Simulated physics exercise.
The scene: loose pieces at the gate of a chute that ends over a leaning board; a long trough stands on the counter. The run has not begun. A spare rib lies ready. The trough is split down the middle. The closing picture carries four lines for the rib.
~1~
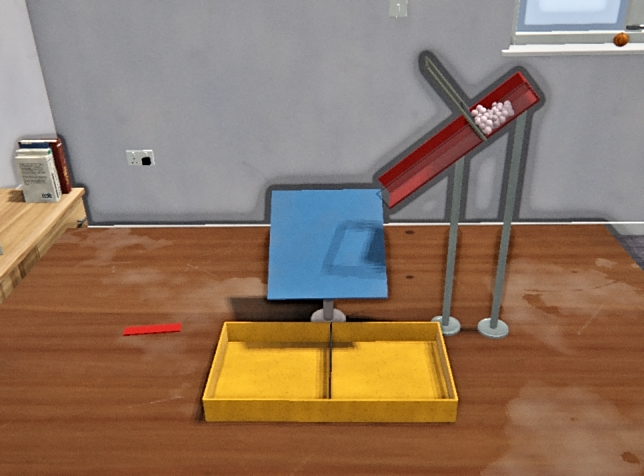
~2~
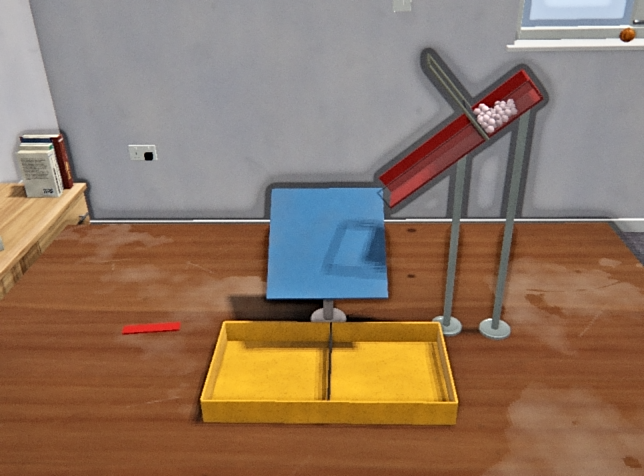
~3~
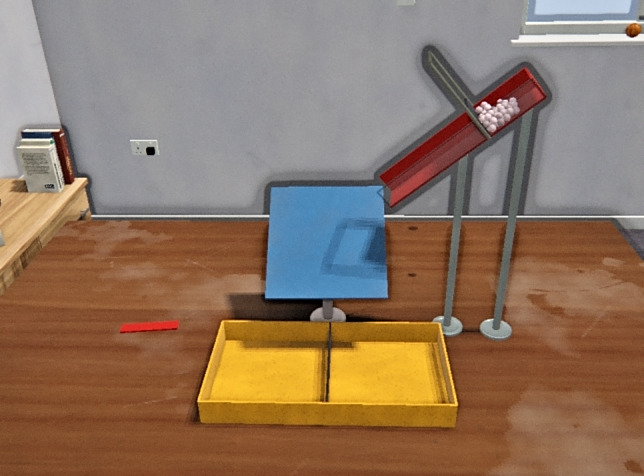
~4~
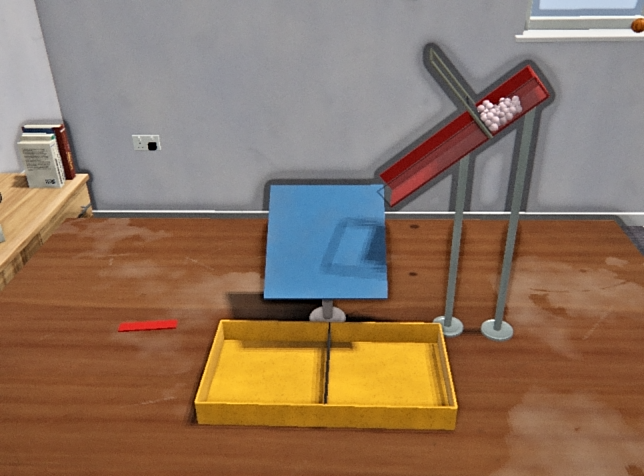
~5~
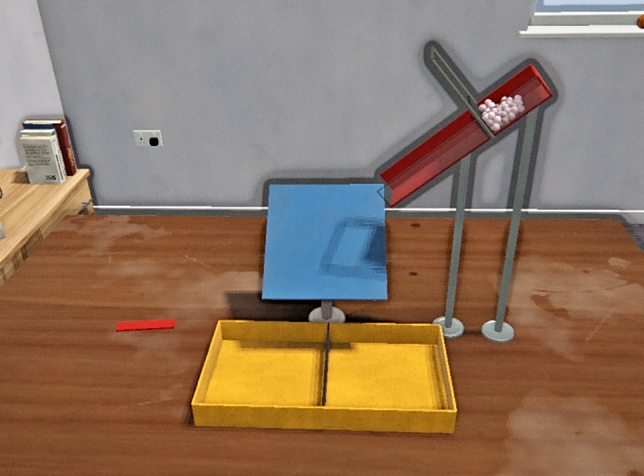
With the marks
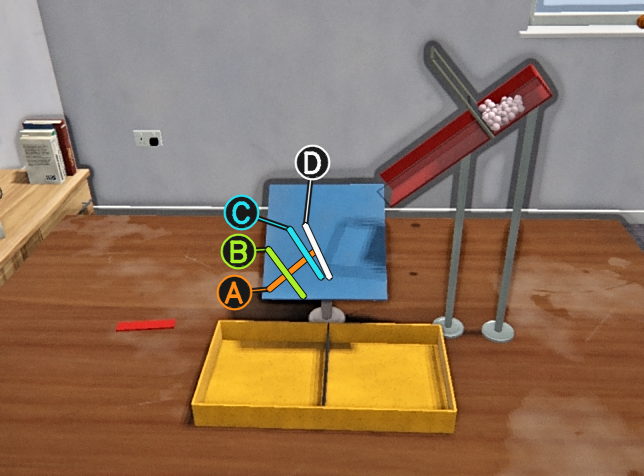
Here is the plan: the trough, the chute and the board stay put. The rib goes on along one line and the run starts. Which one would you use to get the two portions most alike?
B works best here.
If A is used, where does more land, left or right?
The left half.
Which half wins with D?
More lands on the right.
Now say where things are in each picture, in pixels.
In the first picture, load behind the gate at (487, 117), sugar pearls; lip of the chute at (390, 201), sloping fairly steeply.
In the second picture, middle of the board at (327, 241), tilted fairly steeply; middle of its low edge at (327, 298); of its high edge at (327, 188).
In the third picture, front corners of the trough at (198, 401) and (457, 405); front end of its middle wall at (326, 403); gate still shut at (469, 108).
In the fourth picture, middle of the load at (494, 112); lip at (392, 199).
In the fifth picture, middle of the load at (496, 112); lip at (392, 199).
On the marked copy, line A from (316, 249) to (269, 289); line B from (268, 249) to (303, 296); line C from (289, 229) to (321, 277); line D from (305, 225) to (329, 277).
With A, of what is caught, most in the left half, about a quarter in the right.
With B, of what is caught, about two thirds in the left half, about a third in the right.
With C, of what is caught, about a quarter in the left half, most in the right.
With D, of what is caught, a small part in the left half, nearly all in the right.
